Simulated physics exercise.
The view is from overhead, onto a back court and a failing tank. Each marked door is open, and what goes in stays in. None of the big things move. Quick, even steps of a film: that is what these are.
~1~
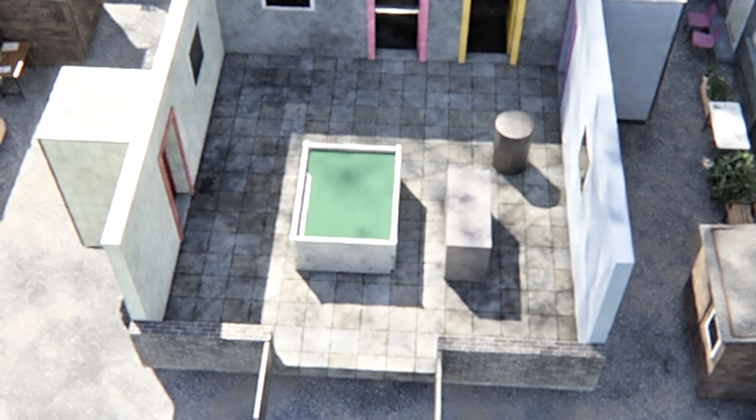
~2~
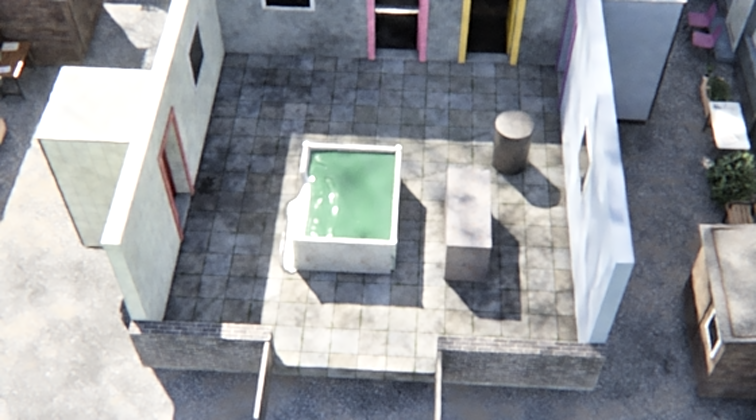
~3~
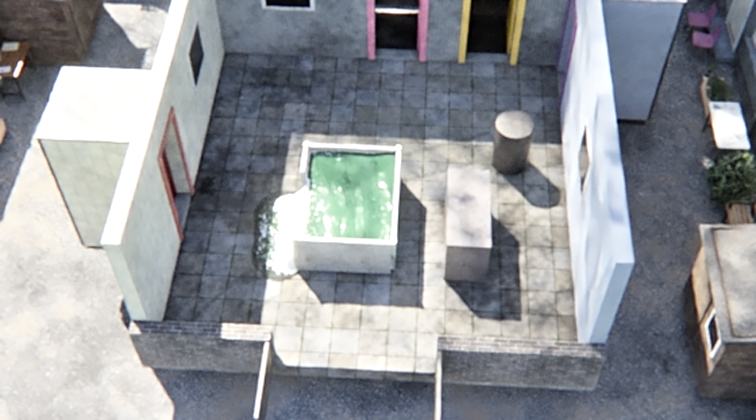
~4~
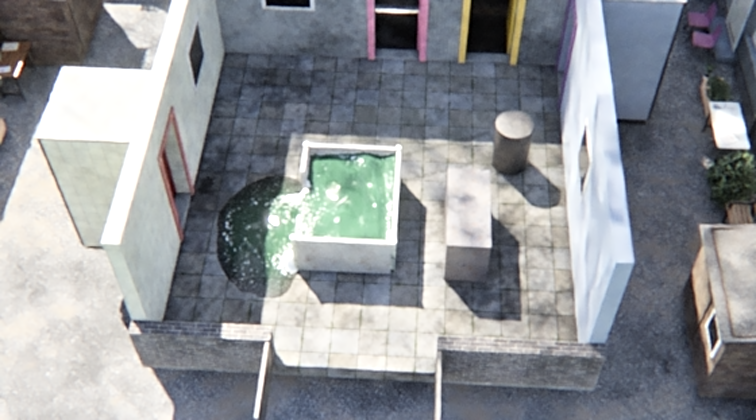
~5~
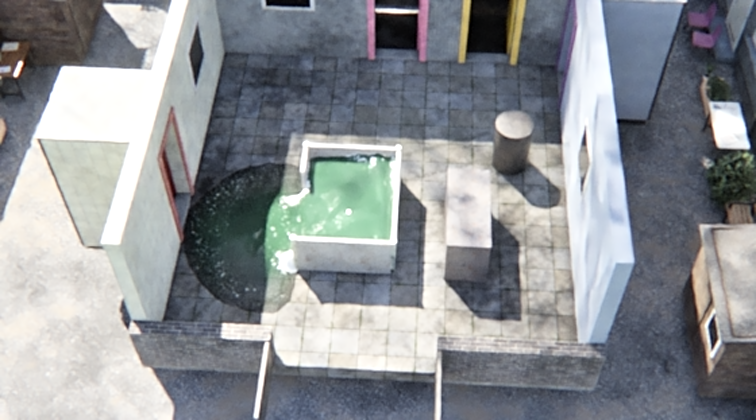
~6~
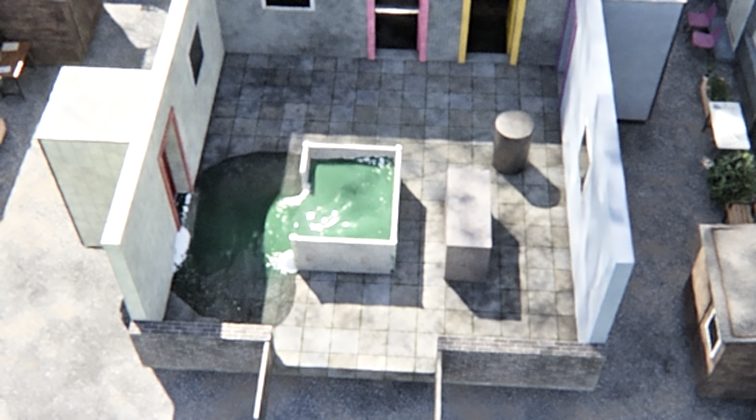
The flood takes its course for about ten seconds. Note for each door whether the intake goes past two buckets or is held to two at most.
Result: The purple door respects the limit for sure; the red door breaks the limit for sure; the yellow door respects the limit for sure; the pink door respects the limit for sure.
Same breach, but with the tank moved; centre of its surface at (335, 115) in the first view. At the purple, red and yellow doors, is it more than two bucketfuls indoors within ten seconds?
Result - purple door: Past the limit, red door: Past the limit, yellow door: Short of the limit.
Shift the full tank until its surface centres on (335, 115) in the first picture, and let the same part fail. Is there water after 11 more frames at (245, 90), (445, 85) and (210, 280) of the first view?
Spot one is touched, spot two is not touched, spot three is touched.
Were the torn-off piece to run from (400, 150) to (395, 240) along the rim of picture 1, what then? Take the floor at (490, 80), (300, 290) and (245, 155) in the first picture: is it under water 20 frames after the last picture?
Taking the points in order: Swamped, unwetted and unwetted.
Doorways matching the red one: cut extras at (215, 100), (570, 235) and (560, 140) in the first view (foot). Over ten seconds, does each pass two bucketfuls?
In order: Stays within it, stays within it, stays within it.
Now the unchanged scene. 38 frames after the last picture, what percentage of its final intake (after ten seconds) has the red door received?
Around 100 %.
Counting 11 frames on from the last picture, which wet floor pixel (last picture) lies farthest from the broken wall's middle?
The farthest wet point should be near (225, 55).
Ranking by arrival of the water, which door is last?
Answer - the purple-painted one.
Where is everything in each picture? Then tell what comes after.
The water tank at (348, 195) is whole and still, in the first frame.
The front is at (287, 269), out from the gap at (302, 225), in the second frame.
The front is at (273, 198), out from the gap at (302, 226), in the third frame.
The front is at (231, 204), out from the gap at (302, 227), in the fourth frame.
The front is at (191, 215), out from the gap at (302, 227), in the fifth frame.
The front is at (175, 204), out from the gap at (302, 227), in the sixth frame.
A moment on, water covers 20 % of the floor; the purple door not reached, the red door far over two buckets in, the yellow door not reached, the pink door not reached.
Next, water covers 25 % of the floor; the purple door not reached, the red door far over two buckets in, the yellow door not reached, the pink door not reached.
Then, water covers 45 % of the floor; the purple door not reached, the red door far over two buckets in, the yellow door not reached, the pink door not reached.
Later, water covers 70 % of the floor; the purple door not reached, the red door far over two buckets in, the yellow door wet at the sill, nothing in, the pink door wet at the sill, nothing in.
In the end, water covers 95 % of the floor; the purple door under two buckets in, the red door far over two buckets in, the yellow door wet at the sill, nothing in, the pink door wet at the sill, nothing in.
